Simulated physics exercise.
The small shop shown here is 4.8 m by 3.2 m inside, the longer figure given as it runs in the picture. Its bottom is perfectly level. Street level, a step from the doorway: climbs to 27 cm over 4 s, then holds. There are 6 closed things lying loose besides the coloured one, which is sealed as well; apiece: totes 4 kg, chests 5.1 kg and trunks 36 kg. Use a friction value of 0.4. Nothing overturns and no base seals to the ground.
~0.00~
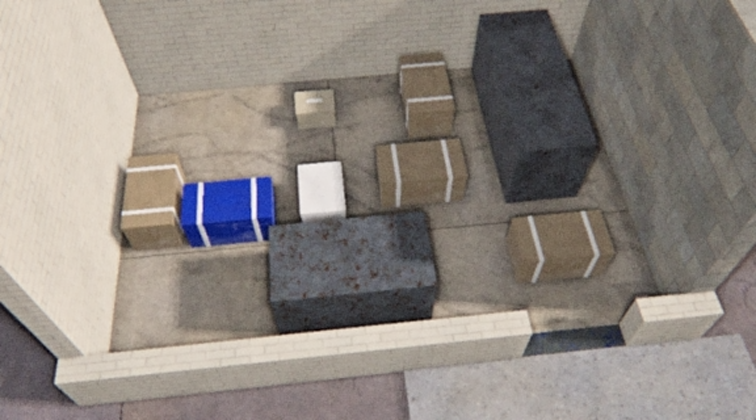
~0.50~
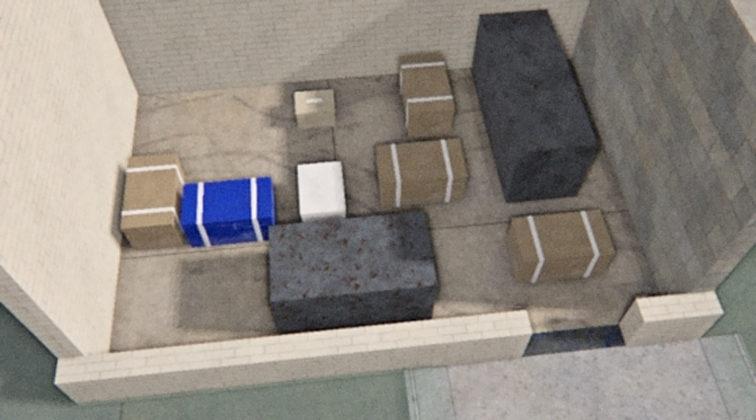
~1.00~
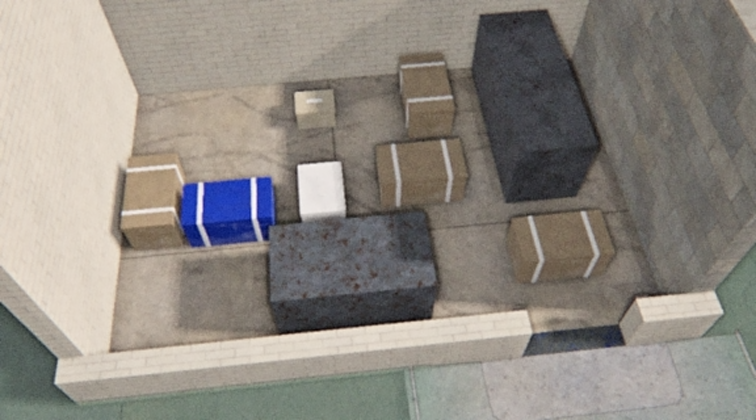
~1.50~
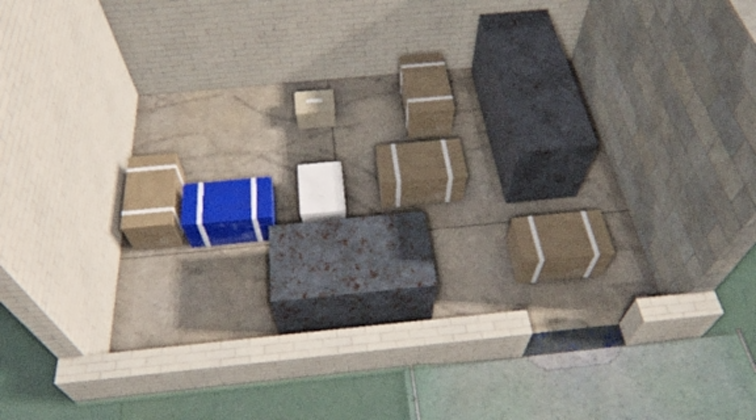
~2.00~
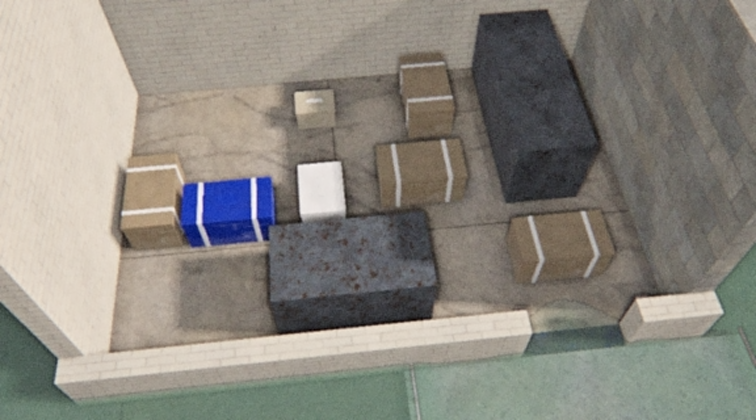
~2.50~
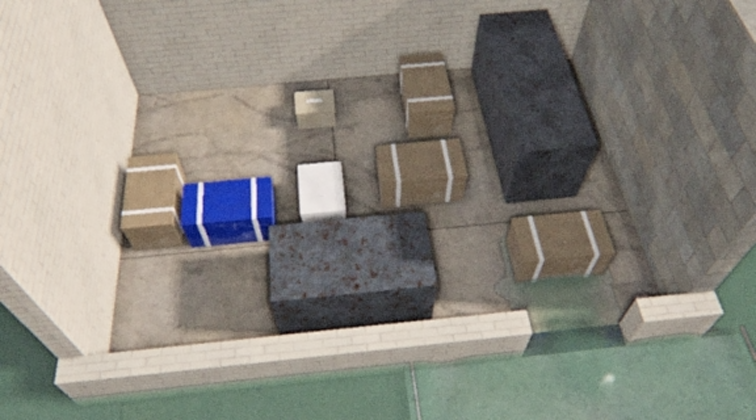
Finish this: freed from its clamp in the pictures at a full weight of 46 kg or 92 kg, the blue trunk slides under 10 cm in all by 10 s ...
Even at the lighter weight.
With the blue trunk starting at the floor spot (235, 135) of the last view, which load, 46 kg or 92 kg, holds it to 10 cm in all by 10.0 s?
Here the lighter suffices.
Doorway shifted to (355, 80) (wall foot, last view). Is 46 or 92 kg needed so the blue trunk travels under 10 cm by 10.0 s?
Then only the bigger mass works.
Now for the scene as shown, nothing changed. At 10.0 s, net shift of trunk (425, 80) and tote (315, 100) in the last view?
5 cm and 20 cm respectively.
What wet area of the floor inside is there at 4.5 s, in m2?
Roughly 4.0 m2 of it is wet.
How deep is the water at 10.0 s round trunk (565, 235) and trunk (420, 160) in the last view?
I'd estimate 15 cm for the first and 9 cm for the second.
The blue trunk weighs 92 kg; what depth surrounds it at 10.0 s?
Depth: Approx. 6 cm.
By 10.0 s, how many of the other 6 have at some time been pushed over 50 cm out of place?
Result: 2.
After 3.5 s the blue trunk would be 0 cm from its start with 46 kg and 0 cm from its start with 92 kg; 0 cm of water round it then.
After 4.5 s the blue trunk would be 0 cm from its start with 46 kg and 0 cm from its start with 92 kg; 0 cm of water round it then.
After 7.0 s the blue trunk would be 0 cm from its start with 46 kg and 0 cm from its start with 92 kg; 3 cm of water round it then.
After 10.0 s the blue trunk would be 0 cm from its start with 46 kg and 0 cm from its start with 92 kg; 6 cm of water round it then.
